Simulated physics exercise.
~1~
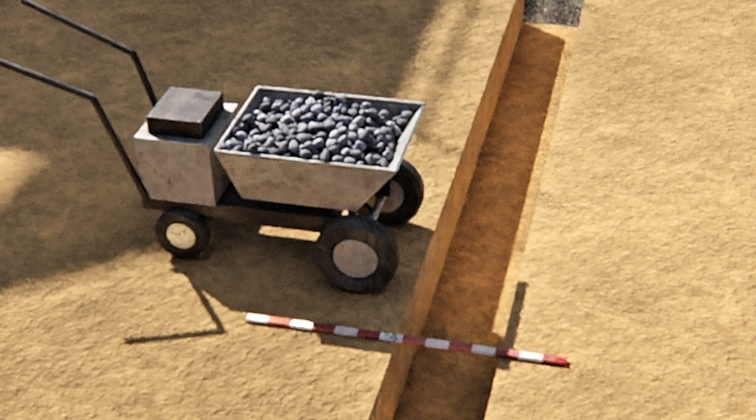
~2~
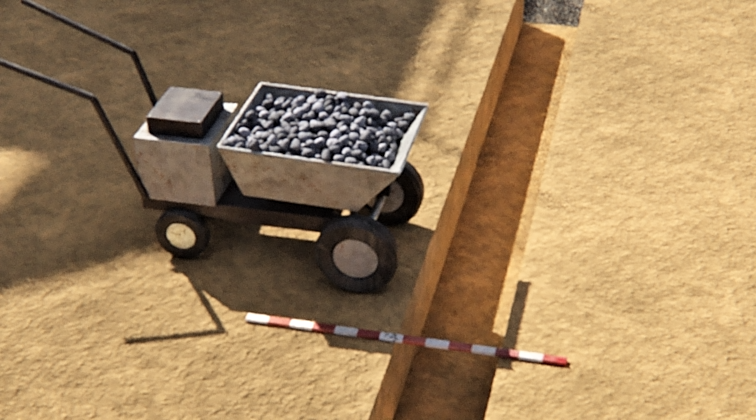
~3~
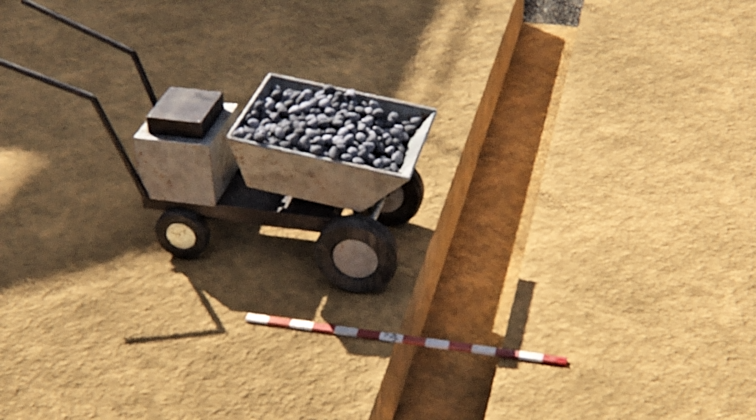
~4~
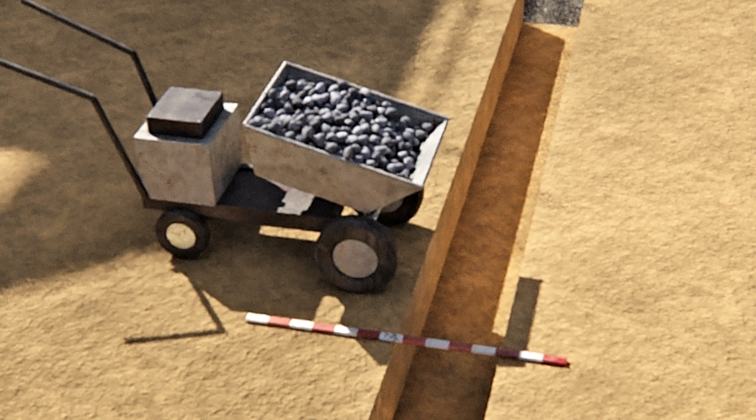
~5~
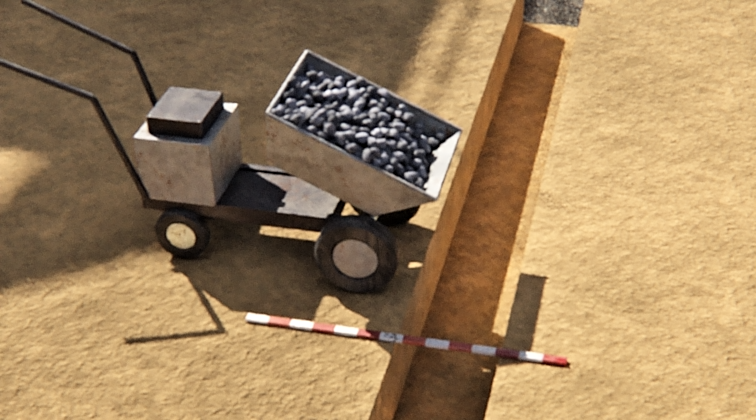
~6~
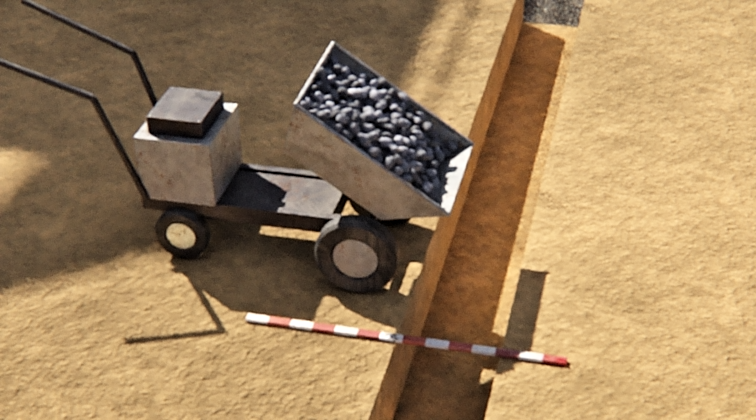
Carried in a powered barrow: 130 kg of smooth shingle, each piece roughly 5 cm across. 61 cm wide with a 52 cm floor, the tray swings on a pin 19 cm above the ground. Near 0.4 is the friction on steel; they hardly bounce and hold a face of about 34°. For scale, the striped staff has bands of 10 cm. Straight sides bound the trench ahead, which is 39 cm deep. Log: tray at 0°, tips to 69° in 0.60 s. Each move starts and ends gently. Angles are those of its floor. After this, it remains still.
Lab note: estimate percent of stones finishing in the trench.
Approx. 42 %.
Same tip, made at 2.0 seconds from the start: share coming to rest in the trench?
That works out at about 65 in a hundred.
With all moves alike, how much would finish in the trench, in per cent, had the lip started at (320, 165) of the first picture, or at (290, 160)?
First some 100, then 80 per cent.
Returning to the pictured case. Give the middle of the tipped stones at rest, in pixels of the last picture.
The resting stones are centred at roughly (547, 273).
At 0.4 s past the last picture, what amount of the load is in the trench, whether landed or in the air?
By then, around 15 percent.
Then, 0.1 s after the last picture the floor is at 58°, 100 % in the tray; the foremost stones are at (471, 208).
Then, 0.4 s after the last picture the floor is at 69°, 65 % in the tray, 15 % in the trench, 20 % past the trench; the foremost stones are at (565, 286).
Then, 0.7 s after the last picture the floor is at 69°, 14 % in the tray, 28 % in the trench, 57 % past the trench; the foremost stones are at (750, 320).
Then, 2.7 s after the last picture the floor is at 69°, 0 % in the tray, 42 % in the trench, 58 % past the trench; the foremost stones are past the picture's edge.
